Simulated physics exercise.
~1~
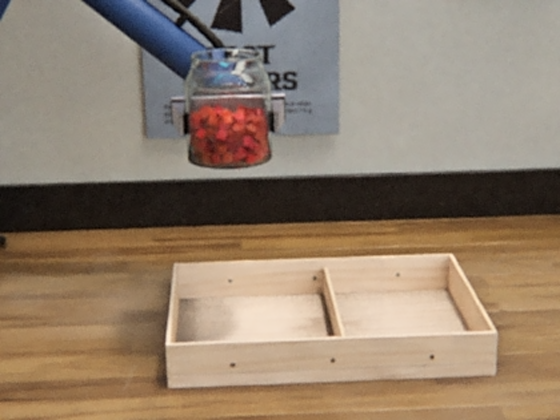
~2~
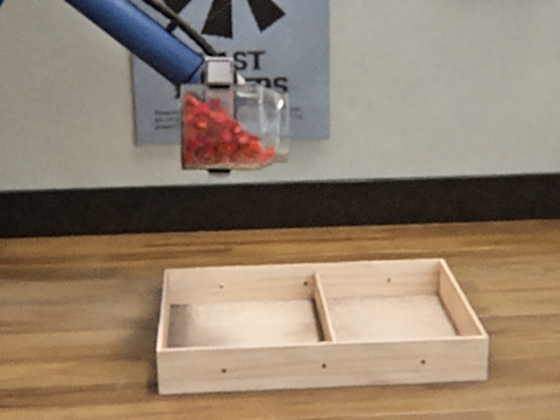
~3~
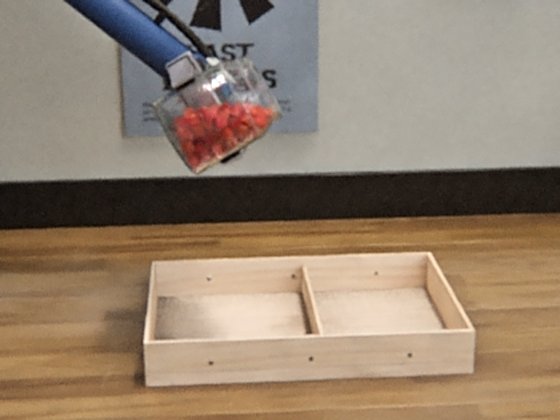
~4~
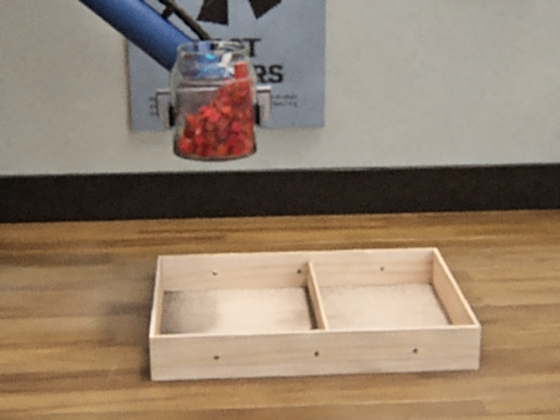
Blue robot arm tilting a clear jar of red vegetable dice onto its side above a wooden tray, then righting it unspilled.
